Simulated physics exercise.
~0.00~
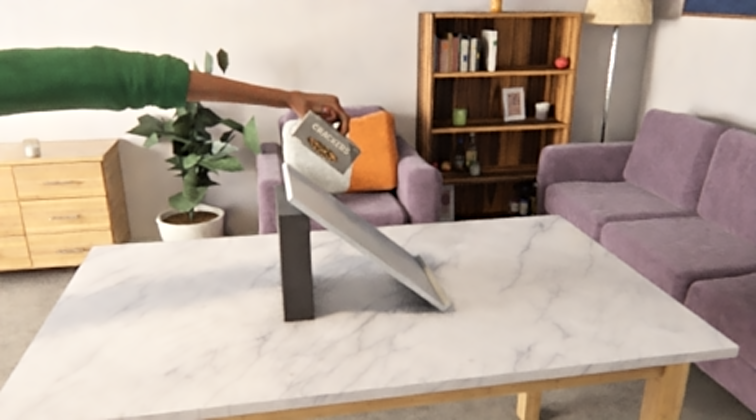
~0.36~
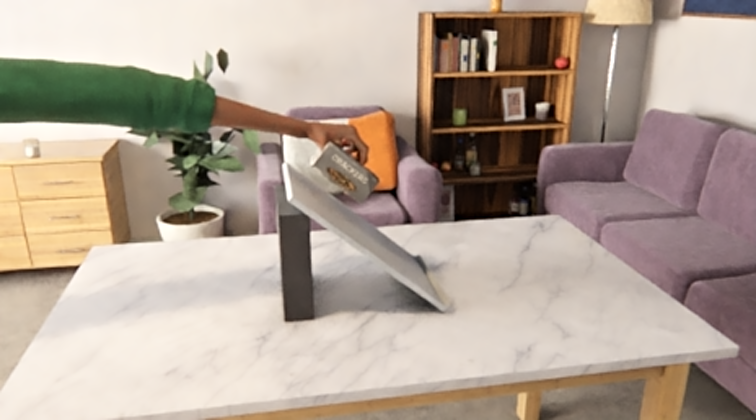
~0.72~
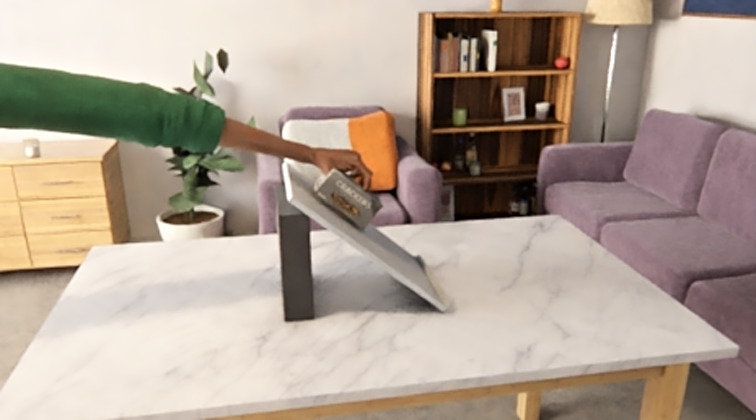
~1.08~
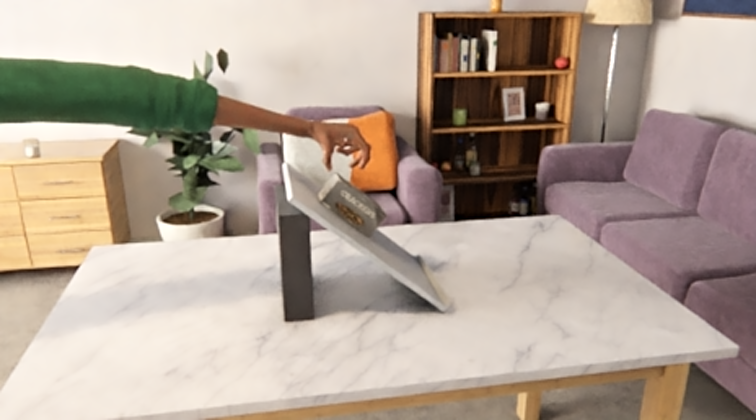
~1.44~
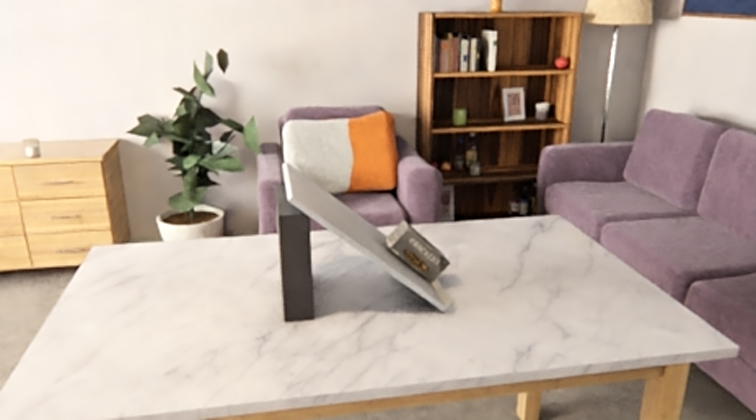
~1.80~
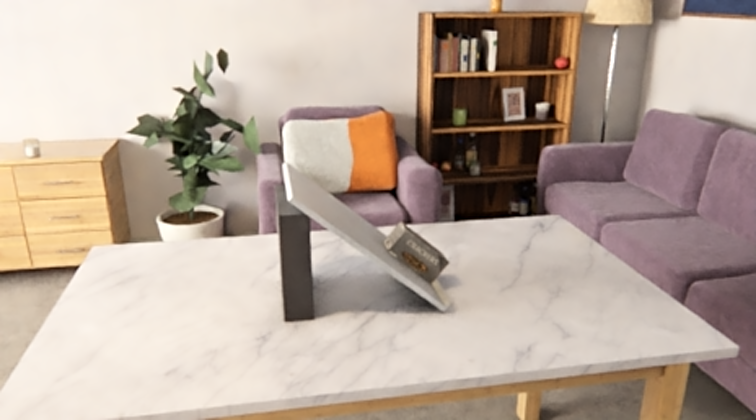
Grey carton being set on a sloping board by a hand, then sliding down and resting near the board's lower end.
